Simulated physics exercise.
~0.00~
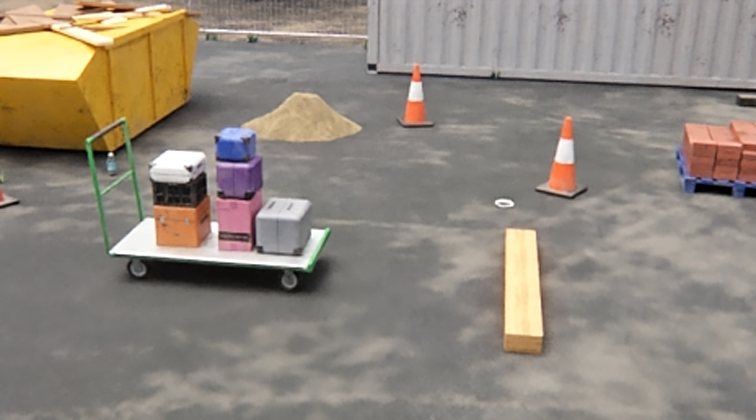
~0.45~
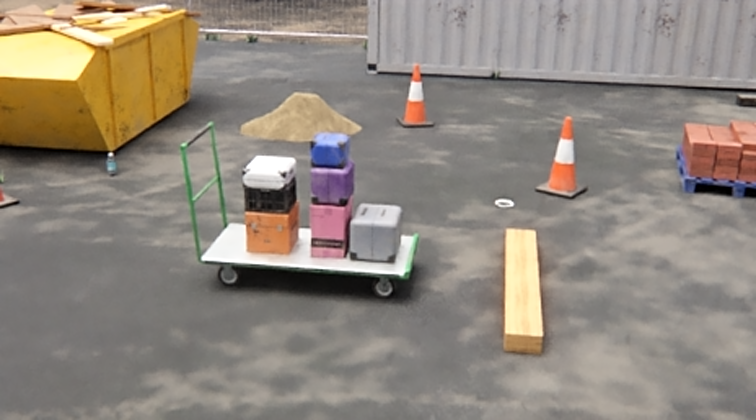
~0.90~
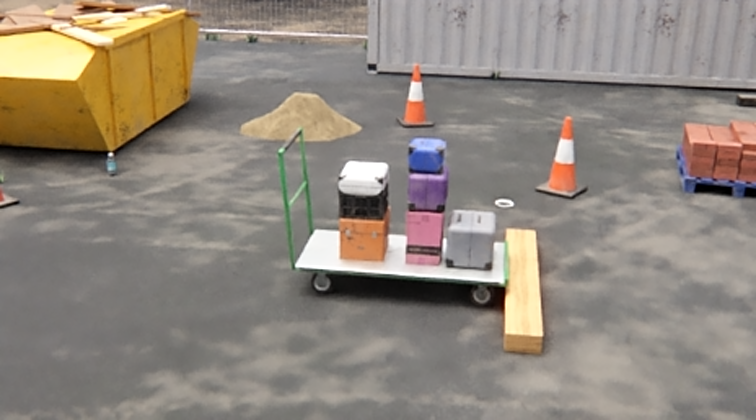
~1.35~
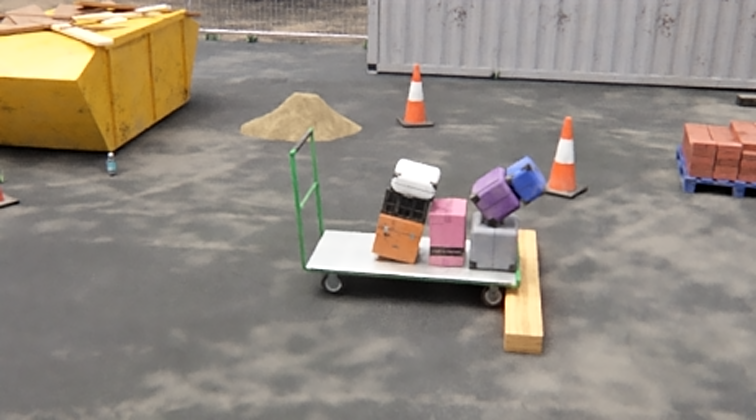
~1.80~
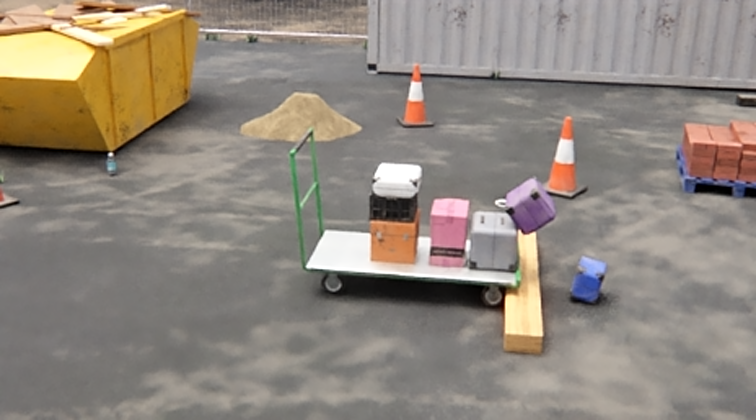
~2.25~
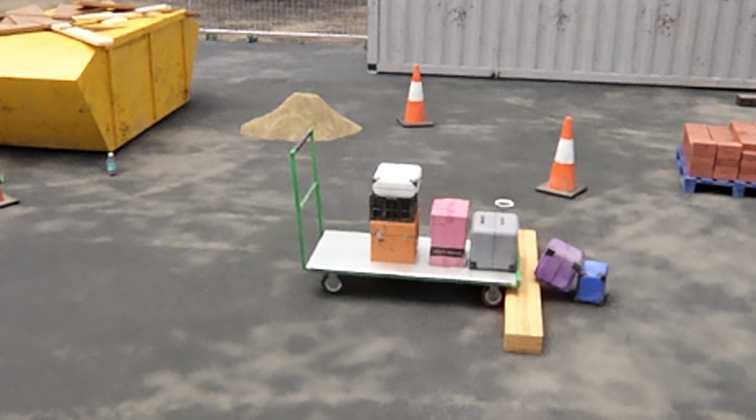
On a paved yard seen from slightly above by a still camera, a yellow skip, a sand pile, orange cones and a grey container stand behind a wooden beam lying on the ground. A green-handled flat cart rolls right, carrying a white case, black crate and orange box stacked at left, blue and purple cases on a pink box, and a grey case in front. The cart stops against the beam. The left stack tips forward, then settles upright, while the blue and purple cases topple over the grey one. They land beyond the beam, and the rest stays aboard.
